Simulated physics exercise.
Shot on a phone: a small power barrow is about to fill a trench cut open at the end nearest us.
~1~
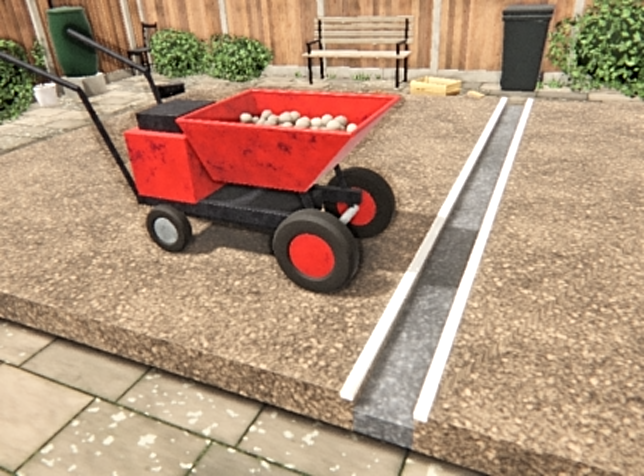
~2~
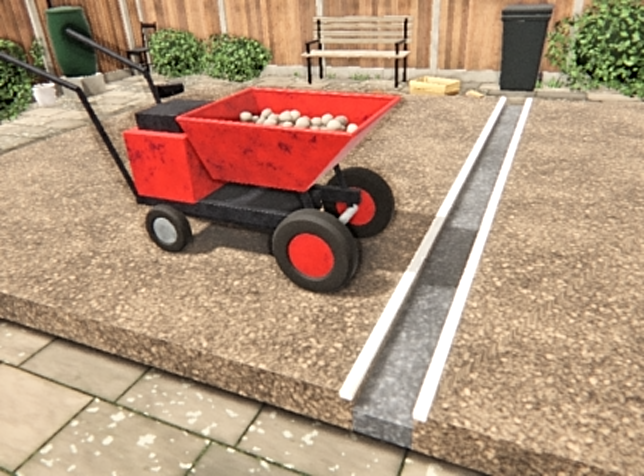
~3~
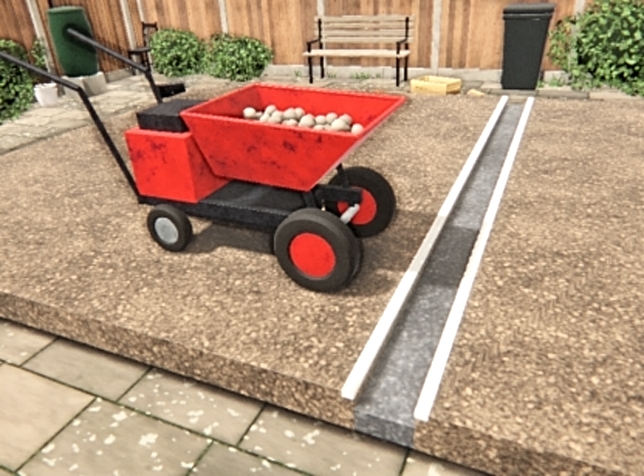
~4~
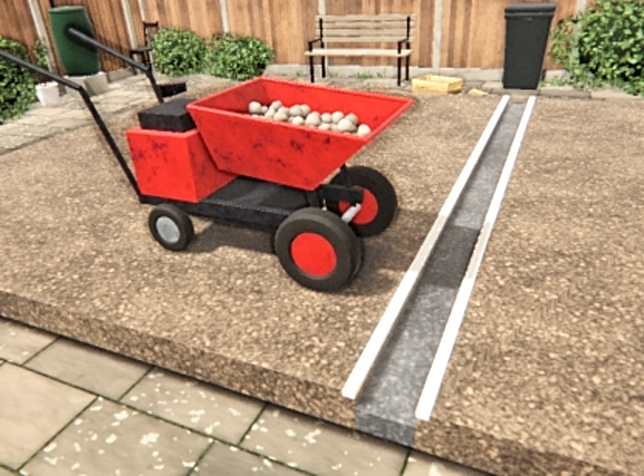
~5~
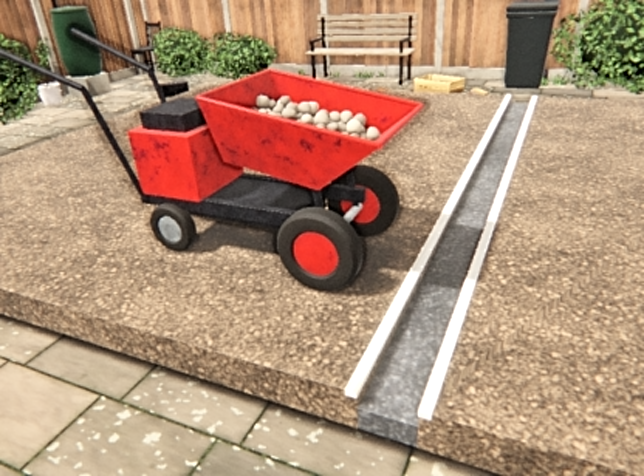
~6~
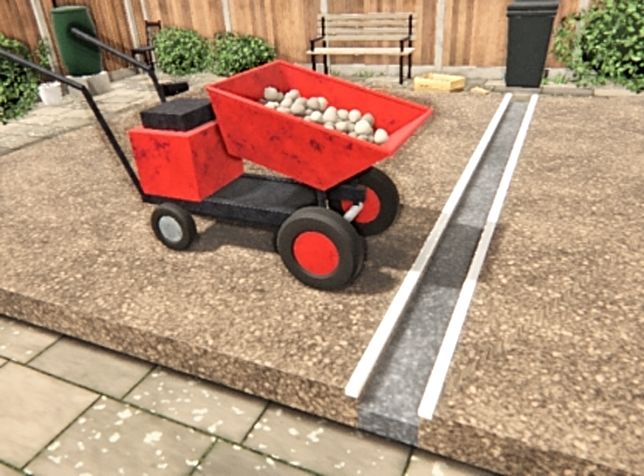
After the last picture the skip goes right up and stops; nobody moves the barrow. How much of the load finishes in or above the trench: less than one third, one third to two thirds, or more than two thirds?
The fraction in the trench falls below one third.
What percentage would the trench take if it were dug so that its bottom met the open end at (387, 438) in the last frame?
Something close to 0 per cent.
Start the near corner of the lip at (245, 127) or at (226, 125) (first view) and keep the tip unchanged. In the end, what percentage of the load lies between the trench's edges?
First try: Some 40 %; second try: 20 %.
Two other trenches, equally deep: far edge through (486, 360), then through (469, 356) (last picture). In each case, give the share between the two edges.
Respectively, 60 % and 30 %.
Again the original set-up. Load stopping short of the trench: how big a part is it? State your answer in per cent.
Close to 0 per cent.
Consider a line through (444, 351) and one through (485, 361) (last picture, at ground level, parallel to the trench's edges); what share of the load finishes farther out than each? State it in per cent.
That's 80 per cent for the first and 50 per cent for the second.
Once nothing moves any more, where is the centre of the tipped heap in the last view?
Close to (519, 284), more or less.
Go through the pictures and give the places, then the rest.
In the first picture, lip of the skip near (351, 135), level; top of the load near (283, 135), river pebbles; first edge of the trench near (376, 337); far edge near (442, 353), the trench under half as wide as the skip, and shallow for its width.
In the second picture, lip of the skip near (352, 136), level; top of the load near (283, 134).
In the third picture, lip of the skip near (358, 137), tipped barely; top of the load near (276, 123).
In the fourth picture, lip of the skip near (367, 141), tipped a little; top of the load near (282, 119).
In the fifth picture, lip of the skip near (379, 146), tipped a little; top of the load near (290, 115).
In the sixth picture, lip of the skip near (390, 154), tipped clearly; top of the load near (287, 118); first edge of the trench near (381, 335); far edge near (447, 351).
Shortly afterwards, skip tipped steeply; the whole lot in the skip.
Next, skip tipped steeply; the bulk in the skip; near a quarter beyond it; only a few falling.
Some moments later, skip tipped right over; a little in the skip; only a few in or heaped over the trench; the bulk beyond it.
In the end, skip tipped right over; a little in the skip; only a few in or heaped over the trench; the bulk beyond it.
